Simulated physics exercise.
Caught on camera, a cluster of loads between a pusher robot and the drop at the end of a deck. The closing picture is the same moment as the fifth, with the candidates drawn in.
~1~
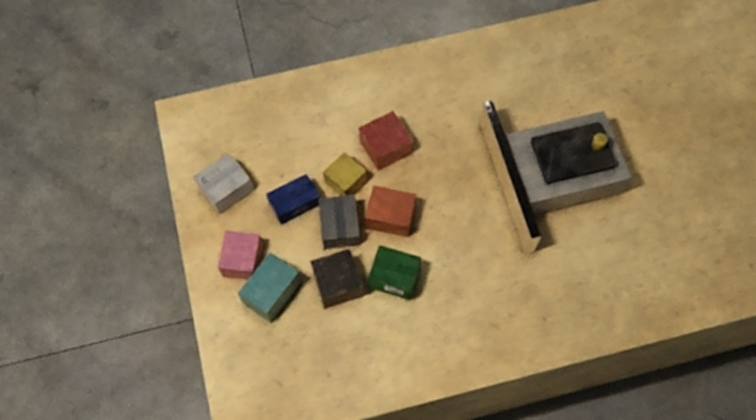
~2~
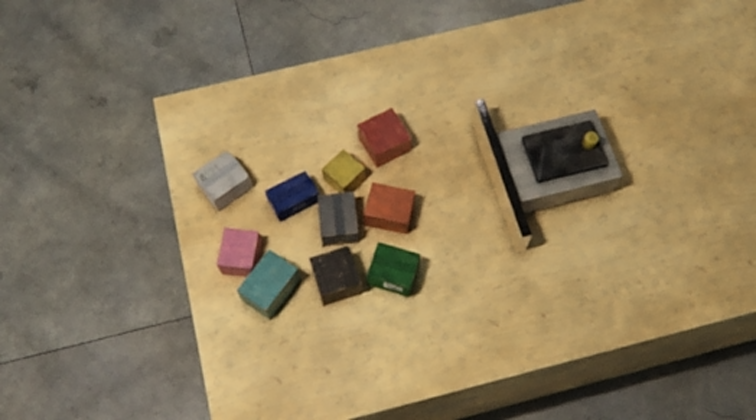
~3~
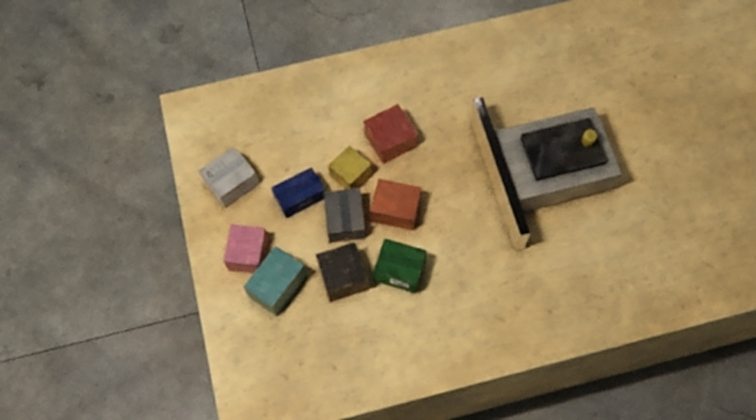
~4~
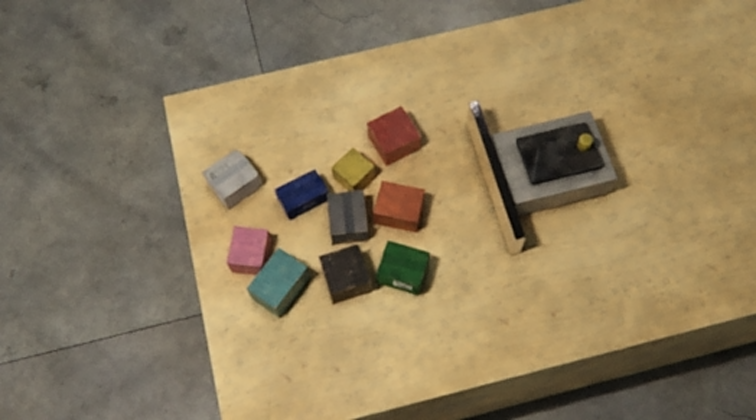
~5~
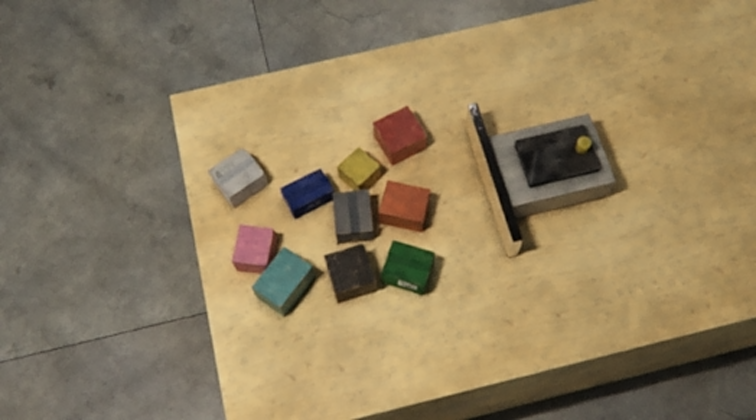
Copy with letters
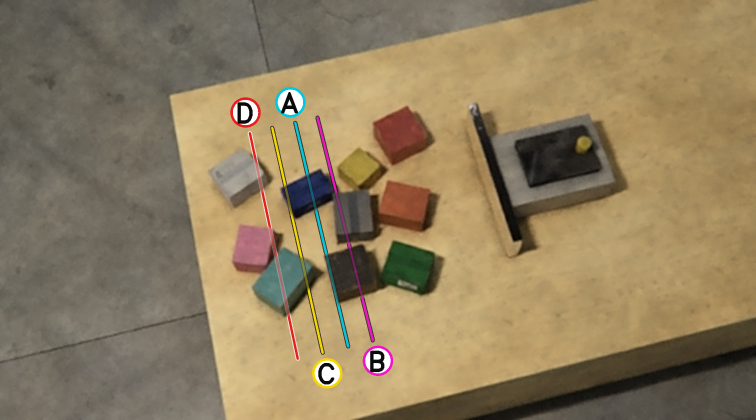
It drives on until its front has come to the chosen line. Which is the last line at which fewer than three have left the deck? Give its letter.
D.
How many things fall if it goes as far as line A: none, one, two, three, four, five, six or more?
The count is none.
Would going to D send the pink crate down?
Yes.
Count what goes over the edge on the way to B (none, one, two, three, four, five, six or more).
In all, none.
On the copy, A at (320, 229); B at (344, 223); C at (296, 234); D at (273, 240).
On D. First, robot (472, 175); red crate (370, 134); green parcel (399, 272).
Then, robot (393, 194); turquoise crate (236, 294); pink crate (231, 246).
Finally, robot (331, 209); turquoise crate over the edge; pink crate over the edge; two fallen.
By contrast, A is within the limit but short; B is within the limit but short; C is within the limit but short.
